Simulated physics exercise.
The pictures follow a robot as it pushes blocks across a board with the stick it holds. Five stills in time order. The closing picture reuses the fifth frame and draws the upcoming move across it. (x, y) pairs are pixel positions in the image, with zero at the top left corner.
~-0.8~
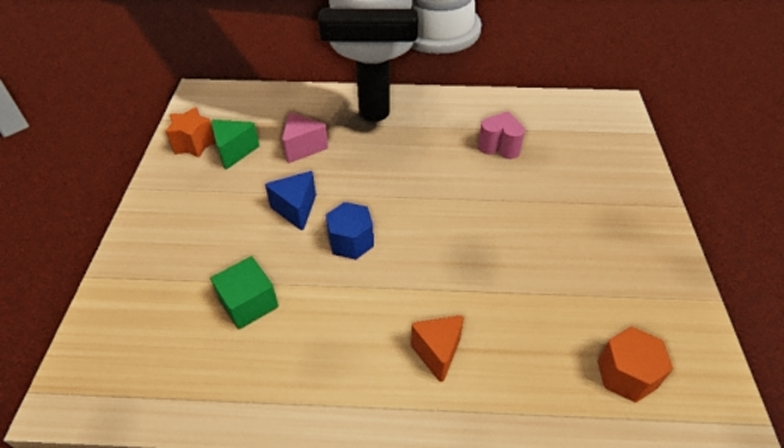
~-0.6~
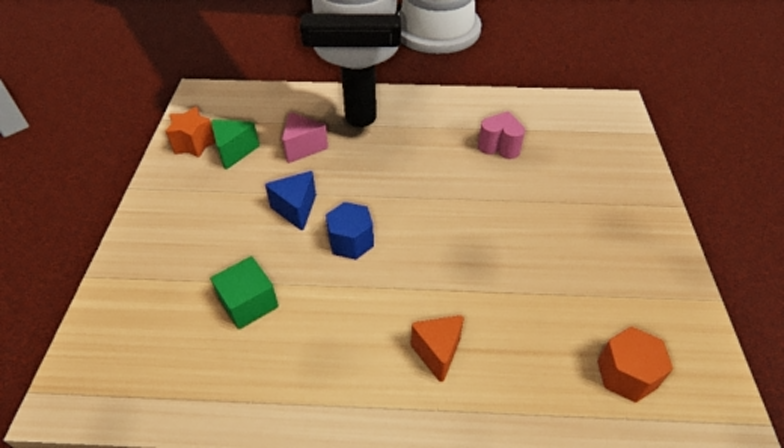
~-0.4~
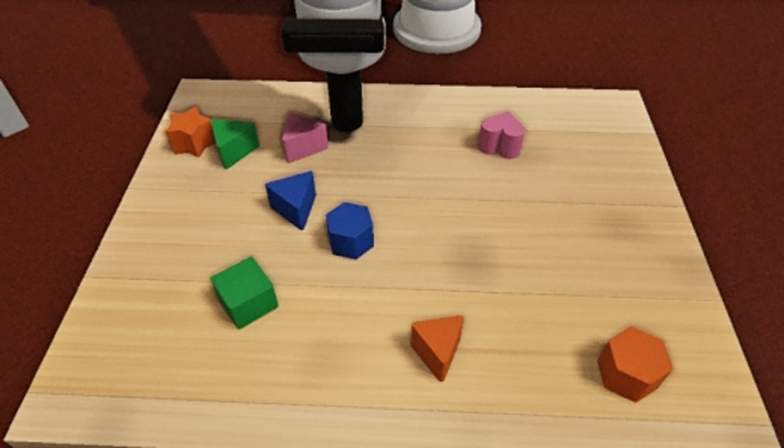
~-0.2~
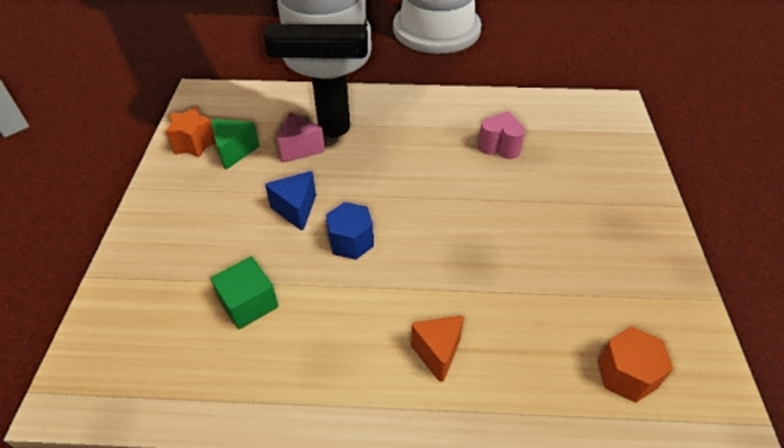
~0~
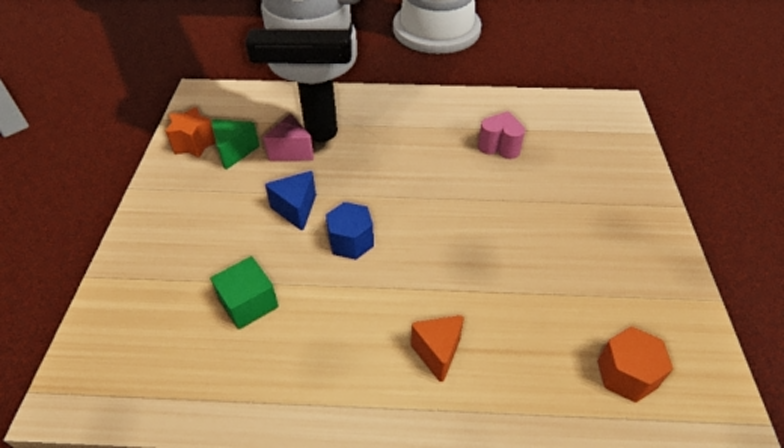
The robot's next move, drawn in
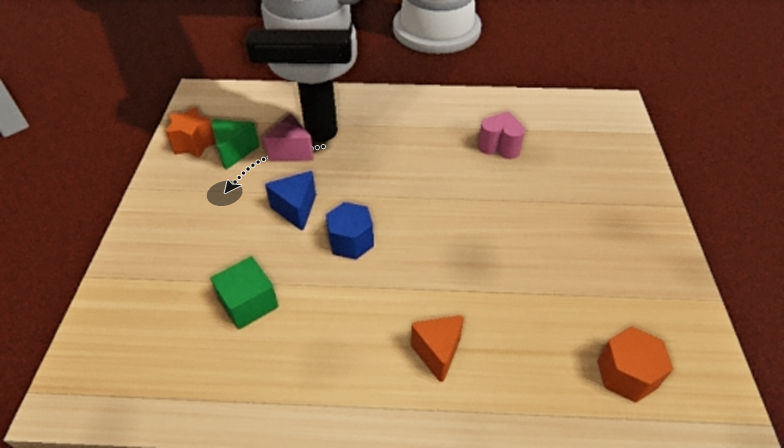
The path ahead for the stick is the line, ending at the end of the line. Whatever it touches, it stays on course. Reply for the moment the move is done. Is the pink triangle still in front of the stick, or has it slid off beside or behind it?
At the end of the path, the stick has already lost the pink triangle, which lies beside or behind it.
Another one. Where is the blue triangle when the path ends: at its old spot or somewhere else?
It is still where it was.
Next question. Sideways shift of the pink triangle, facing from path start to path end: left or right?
Pushed right.
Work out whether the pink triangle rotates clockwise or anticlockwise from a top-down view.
From above, the pink triangle will be seen to turn clockwise.
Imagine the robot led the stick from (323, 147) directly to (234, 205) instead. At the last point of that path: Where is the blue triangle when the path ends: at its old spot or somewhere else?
It barely shifts, if at all.
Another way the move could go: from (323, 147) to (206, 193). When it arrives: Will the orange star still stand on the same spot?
Final answer: Yes.
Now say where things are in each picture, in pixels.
Stick tip (374, 114); block tops, orange star (186, 121); green triangle (228, 129); pink triangle (300, 125); blue triangle (292, 187), in the first frame.
Stick (361, 119); blocks unchanged, in the second frame.
Stick (348, 123); blocks unchanged, in the third frame.
Stick (334, 128); pink triangle (296, 126), in the fourth frame.
Stick (322, 133); orange star (186, 121); green triangle (228, 129); pink triangle (288, 129); blue triangle (292, 187), in the fifth frame.
Path on the board, from (323, 147) via (285, 153) and (250, 168), ending at (225, 193).
On the path given first. One third of the way, stick (282, 140); orange star (183, 120); green triangle (221, 127); pink triangle (248, 135), turned 15° clockwise.
Two thirds of the way, stick (246, 155); orange star (181, 119), turned 20° anticlockwise; green triangle (213, 125), turned 25° clockwise; pink triangle (210, 146), turned 40° clockwise.
At the end, stick (220, 180); orange star (181, 119), turned 20° anticlockwise; green triangle (213, 125), turned 25° clockwise; pink triangle (201, 150), turned 60° clockwise; blue triangle in place.
